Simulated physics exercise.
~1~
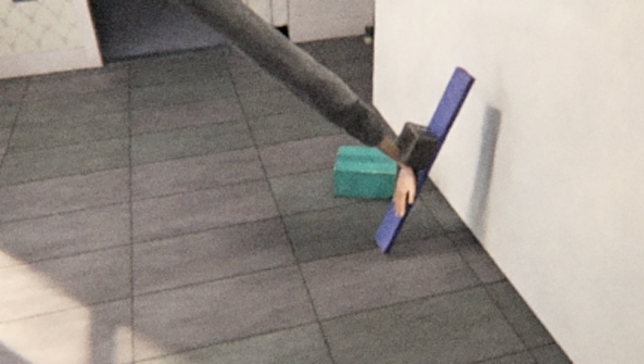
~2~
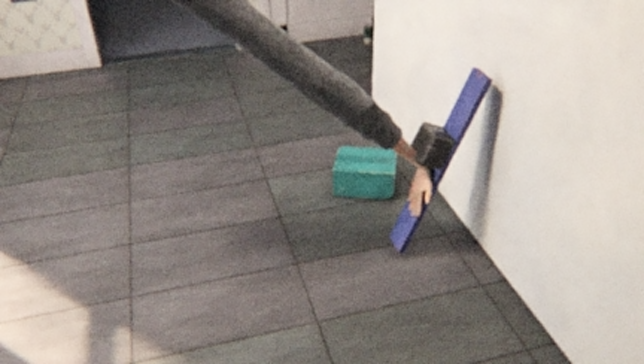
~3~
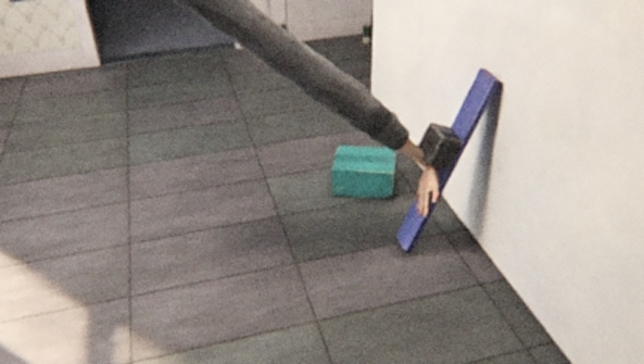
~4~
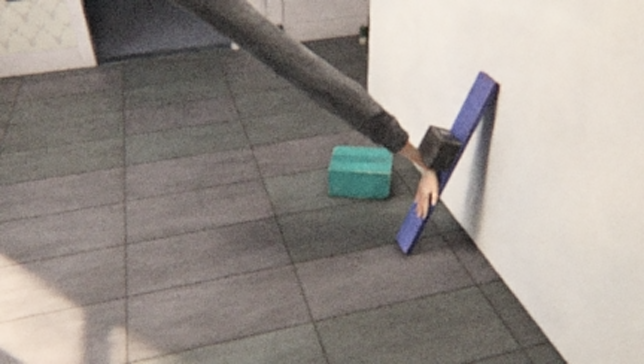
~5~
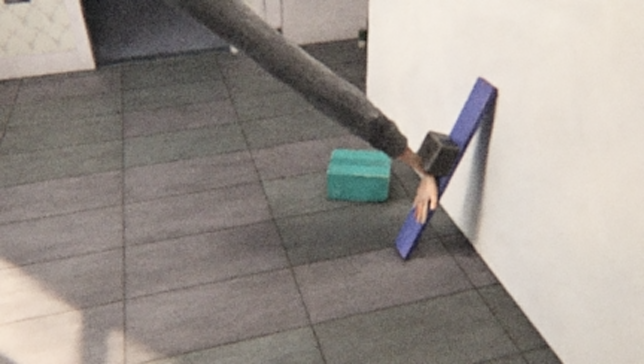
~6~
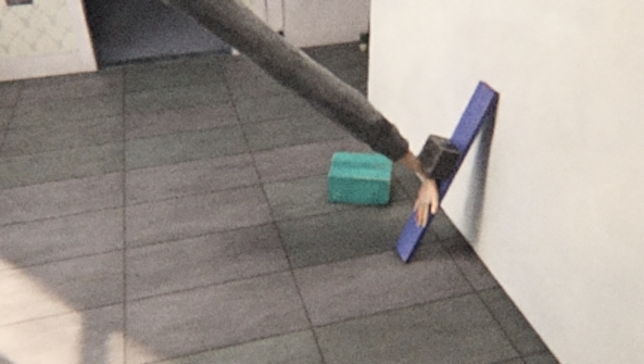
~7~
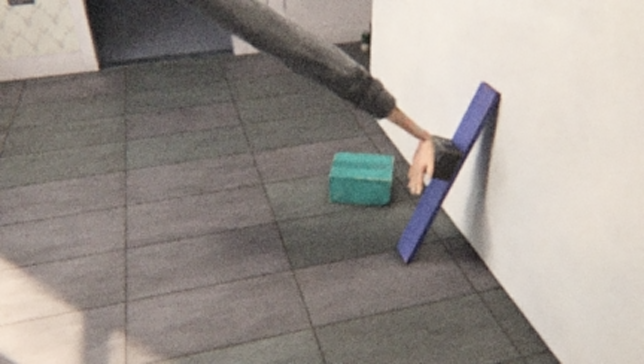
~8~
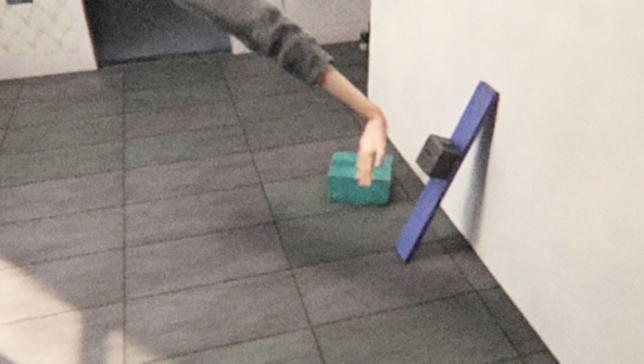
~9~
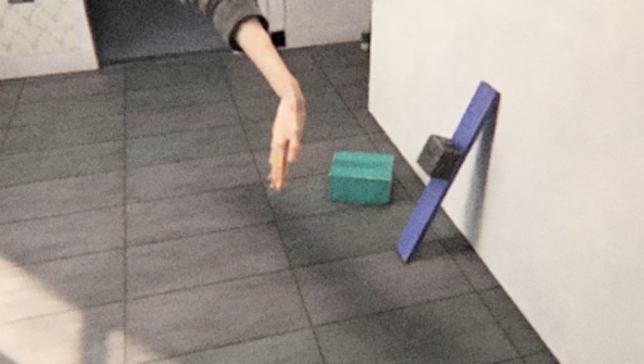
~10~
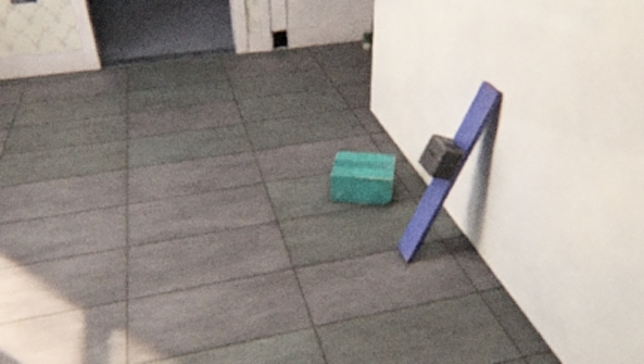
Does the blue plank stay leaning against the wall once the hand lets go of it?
Yes, the blue plank stays up, still leaning against the white wall after the hand has drawn away.
